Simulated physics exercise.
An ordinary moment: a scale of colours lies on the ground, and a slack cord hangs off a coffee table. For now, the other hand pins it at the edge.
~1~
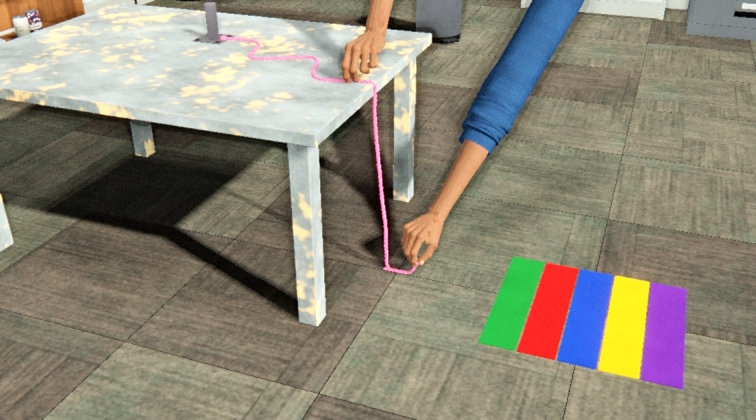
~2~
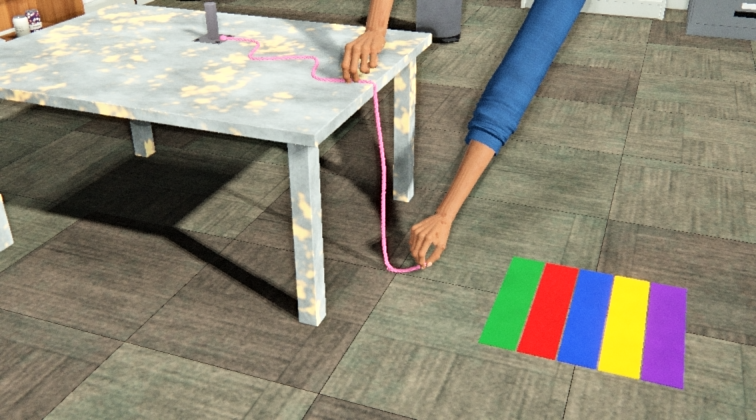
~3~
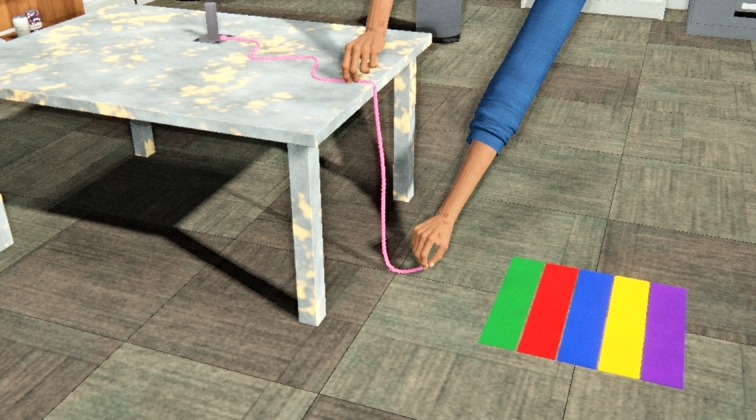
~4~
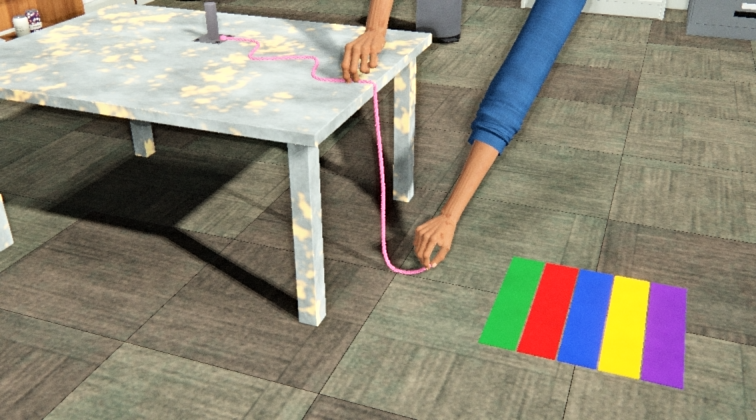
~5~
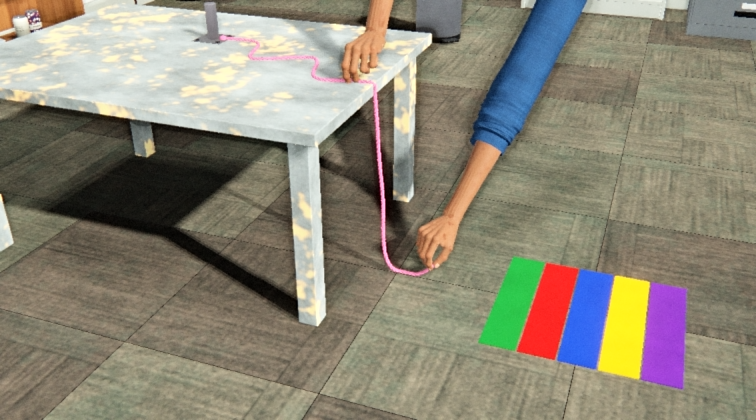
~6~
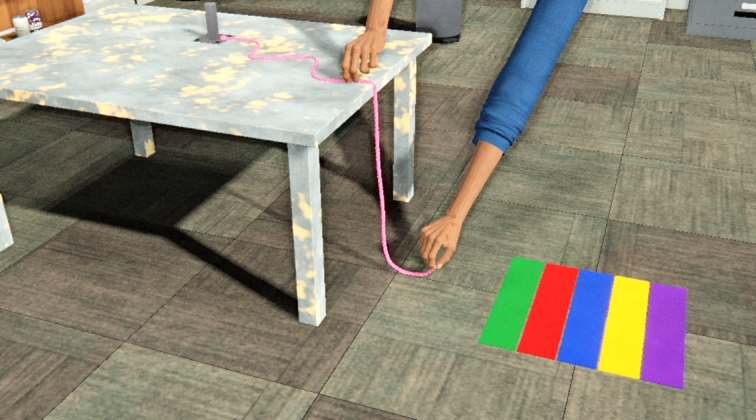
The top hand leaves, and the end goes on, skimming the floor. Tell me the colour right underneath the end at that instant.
Right underneath is yellow.
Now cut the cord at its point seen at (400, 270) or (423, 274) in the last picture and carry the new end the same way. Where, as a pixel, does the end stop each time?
First (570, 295), then (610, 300).
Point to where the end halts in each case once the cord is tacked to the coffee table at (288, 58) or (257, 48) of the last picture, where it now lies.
In order of the tries, close to (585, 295) and close to (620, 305).
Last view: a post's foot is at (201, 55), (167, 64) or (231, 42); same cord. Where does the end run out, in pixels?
First (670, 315), then (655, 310), and last (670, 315).
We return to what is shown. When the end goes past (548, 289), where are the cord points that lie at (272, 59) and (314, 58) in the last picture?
At (303, 60), then (337, 68).
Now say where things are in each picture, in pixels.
In the first frame, end (417, 263); green (503, 329); red (541, 337); blue (581, 346); yellow (621, 355); purple (664, 364).
In the second frame, end (425, 264); cord through (253, 41) (272, 59) (314, 70) (373, 87) (384, 168) (384, 245).
In the third frame, end (427, 265).
In the fourth frame, end (430, 265); cord through (253, 41) (272, 59) (314, 70) (373, 87) (381, 168) (384, 245).
In the fifth frame, end (433, 266).
In the sixth frame, end (435, 266); cord through (253, 41) (272, 59) (314, 70) (373, 87) (378, 168) (385, 245).
A little later, end near (548, 289); over red.
Next, end near (602, 300); over blue.
When it is tight, end near (634, 306); over yellow. It halts on the yellow strip.
